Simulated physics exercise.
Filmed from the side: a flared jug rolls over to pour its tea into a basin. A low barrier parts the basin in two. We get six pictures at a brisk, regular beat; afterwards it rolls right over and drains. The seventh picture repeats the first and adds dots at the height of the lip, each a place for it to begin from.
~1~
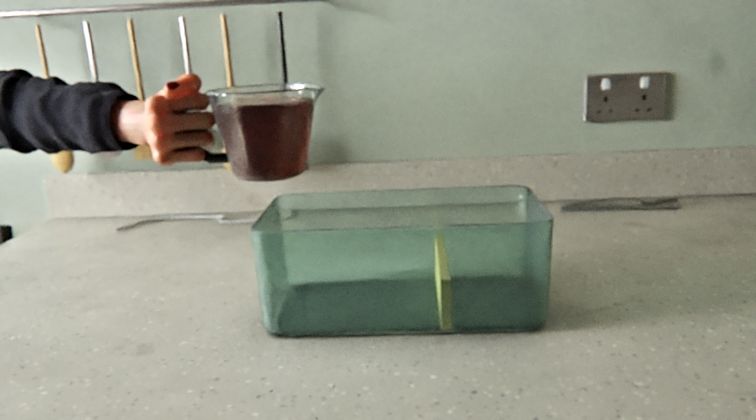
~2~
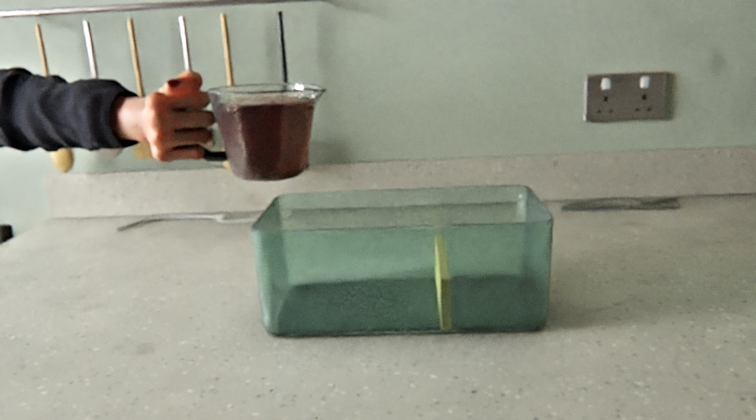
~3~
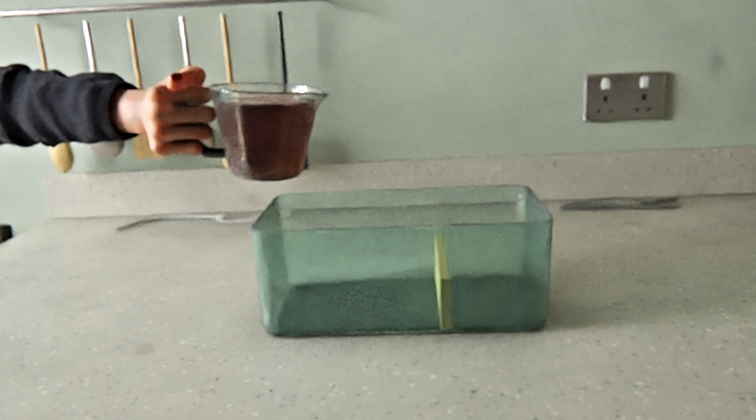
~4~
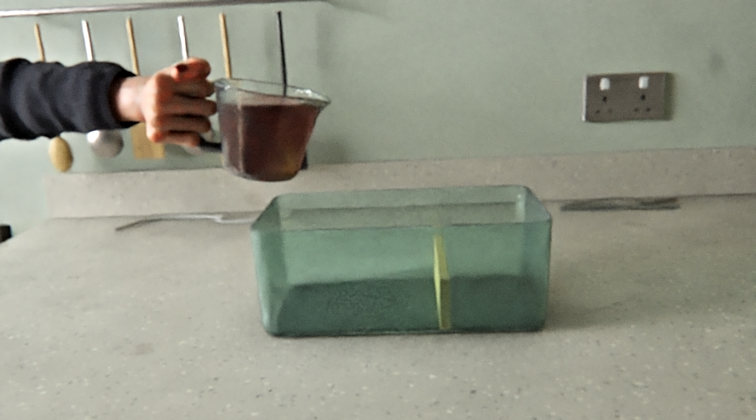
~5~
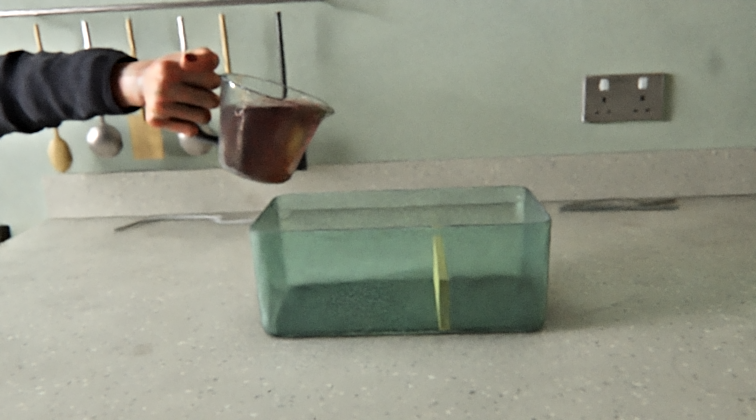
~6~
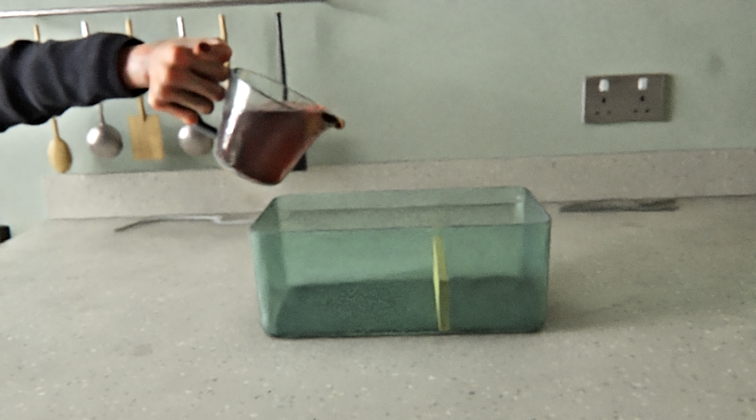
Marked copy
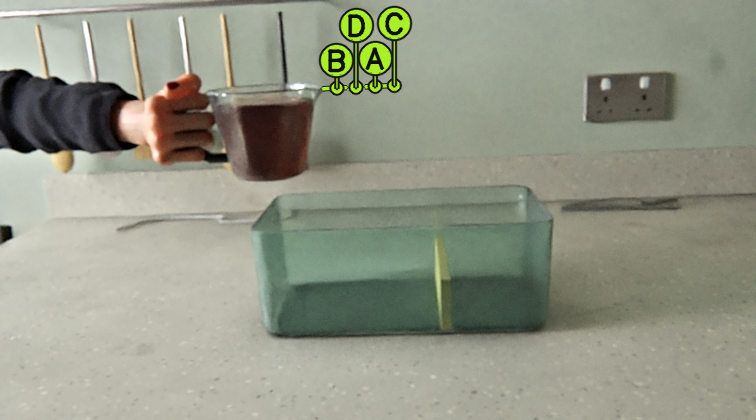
A hand tilting a glass jug of brown tea rightward above a divided greenish basin, the liquid just reaching over the lip.
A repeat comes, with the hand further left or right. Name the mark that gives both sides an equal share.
Choose C.
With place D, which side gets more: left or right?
The left side.
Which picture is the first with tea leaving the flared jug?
In picture 6.
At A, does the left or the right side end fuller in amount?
The left one.
On the marked copy, A at (375, 86); B at (336, 88); C at (394, 85); D at (356, 87).
If A is chosen, about 81 % ends left of the wall and 18 % right of it.
If B is chosen, about 95 % ends left of the wall and 3 % right of it.
If C is chosen, about 51 % ends left of the wall and 48 % right of it.
If D is chosen, about 94 % ends left of the wall and 4 % right of it.
